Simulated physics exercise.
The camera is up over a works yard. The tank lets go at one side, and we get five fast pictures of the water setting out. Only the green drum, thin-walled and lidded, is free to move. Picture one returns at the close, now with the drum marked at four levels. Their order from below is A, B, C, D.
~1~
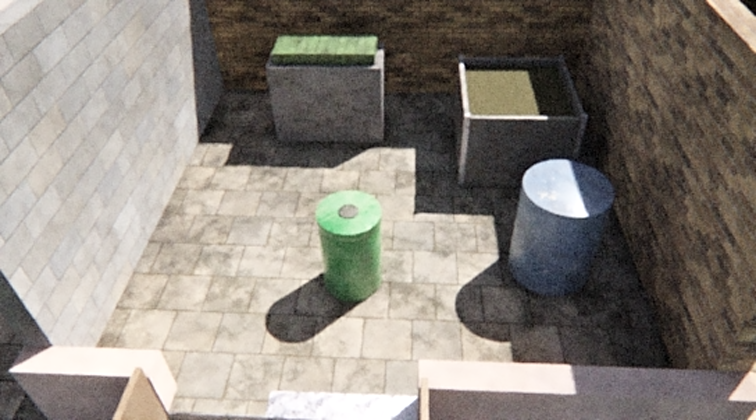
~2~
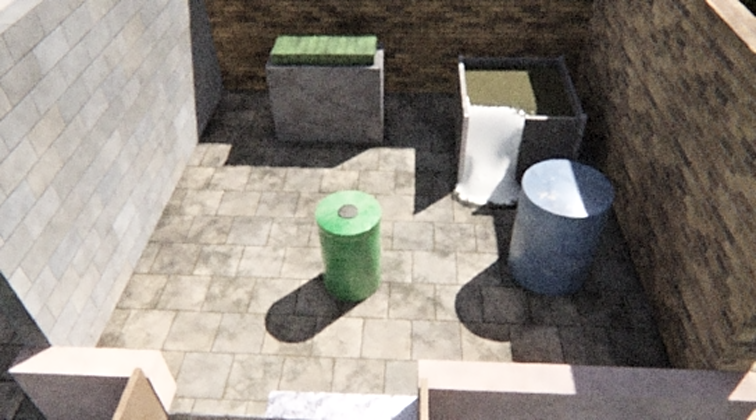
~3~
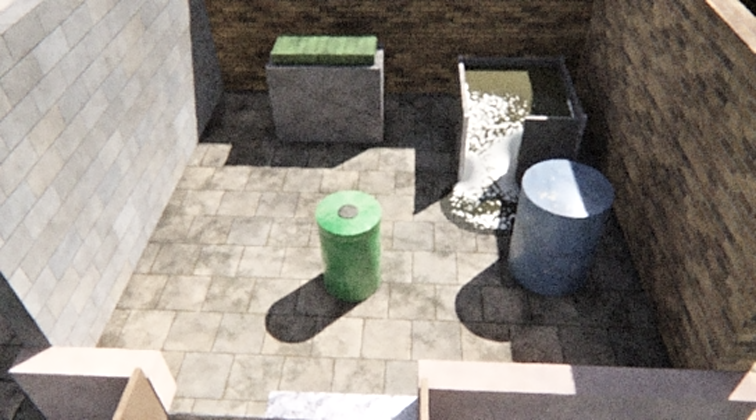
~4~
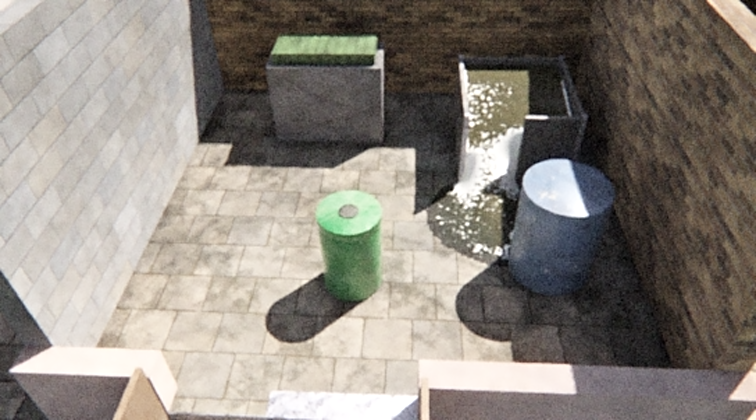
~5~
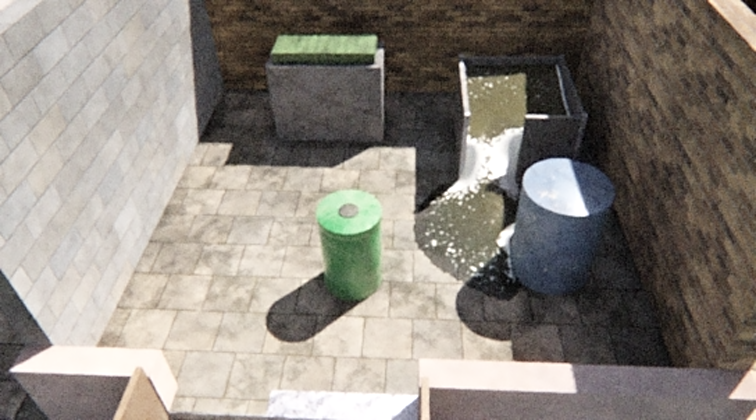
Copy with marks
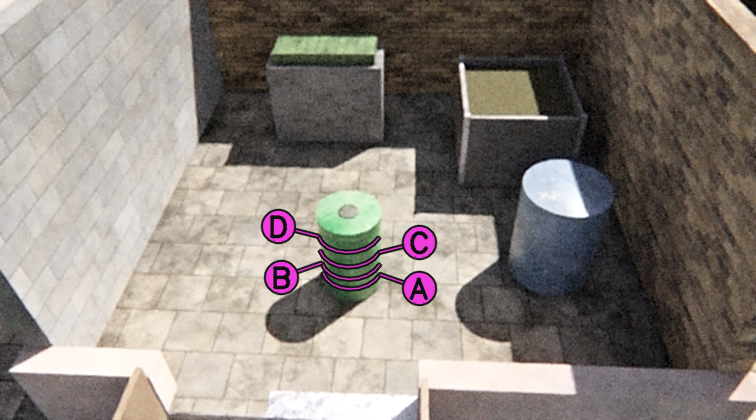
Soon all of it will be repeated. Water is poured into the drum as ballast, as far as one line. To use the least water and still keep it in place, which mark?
Mark A.
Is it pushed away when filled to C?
No, not at all.
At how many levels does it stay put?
All of the four.
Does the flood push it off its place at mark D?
No.
On the marked copy, A at (349, 289); B at (348, 279); C at (347, 267); D at (346, 252); from the bottom up A, B, C, D.
Choosing A, it does not move.
Choosing B, it does not move.
Choosing C, it does not move.
Choosing D, it does not move.
